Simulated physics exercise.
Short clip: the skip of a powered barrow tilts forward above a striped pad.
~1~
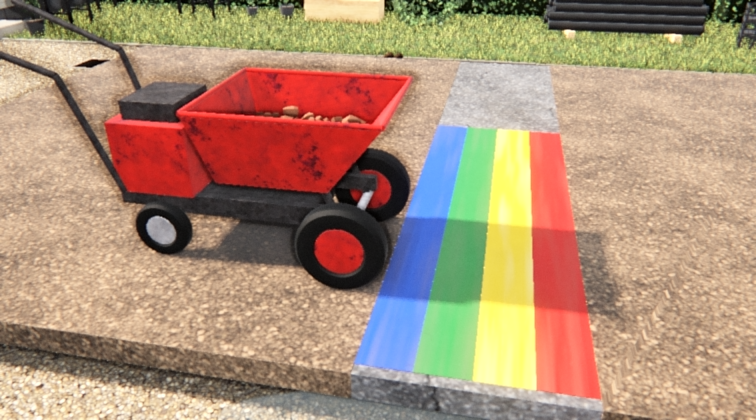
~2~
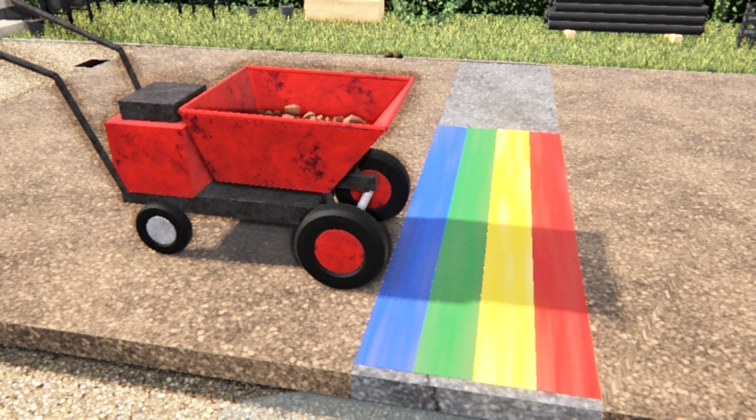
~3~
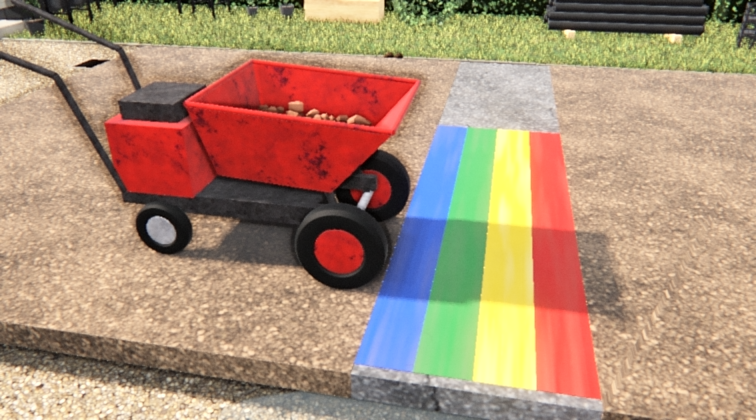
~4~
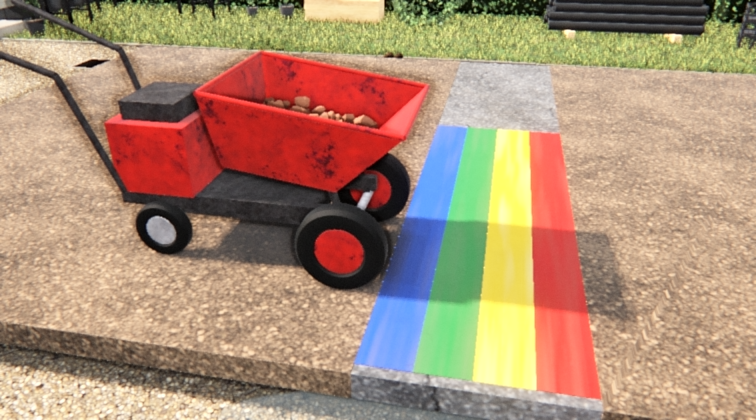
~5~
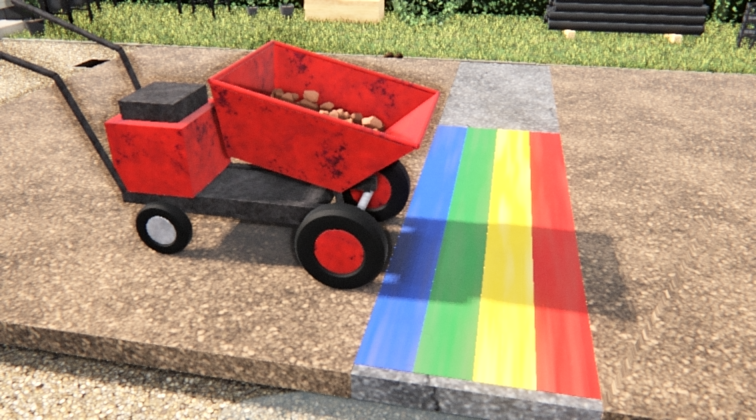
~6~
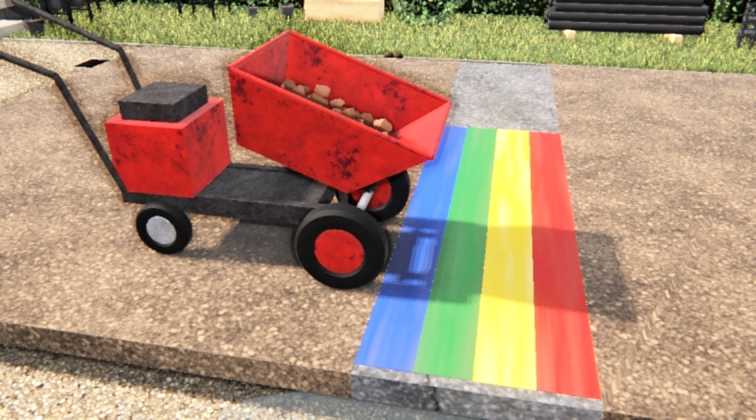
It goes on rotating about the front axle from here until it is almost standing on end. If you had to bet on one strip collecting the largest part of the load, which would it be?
I would bet on the yellow strip.
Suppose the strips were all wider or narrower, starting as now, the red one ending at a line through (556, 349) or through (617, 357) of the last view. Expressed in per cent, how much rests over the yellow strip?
40 and 50 percent, roughly.
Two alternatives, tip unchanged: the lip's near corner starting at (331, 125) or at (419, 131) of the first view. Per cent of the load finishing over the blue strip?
10 % then 0 %.
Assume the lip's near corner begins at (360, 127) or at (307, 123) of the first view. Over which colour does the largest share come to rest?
The first case gives that yellow strip, the second gives that green strip.
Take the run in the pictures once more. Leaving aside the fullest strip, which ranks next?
That would be the strip in red.
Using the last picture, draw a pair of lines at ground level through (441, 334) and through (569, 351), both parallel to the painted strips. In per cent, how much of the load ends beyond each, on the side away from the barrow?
Roughly 100 and 10 %.
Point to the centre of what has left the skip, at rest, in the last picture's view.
Close to (516, 260) in the last picture.
Soon, skip tipped steeply; all in the skip.
A while on, skip tipped right over; nearly all in the skip; a stray few over the yellow strip.
Towards the end, skip tipped right over; about a third in the skip; a stray few over the green strip; about half over the yellow strip; about a quarter over the red strip; a small part off the paint.
Finally, skip tipped right over; a stray few in the skip; none over the blue strip; a small part over the green strip; about half over the yellow strip; about a quarter over the red strip; a small part off the paint.
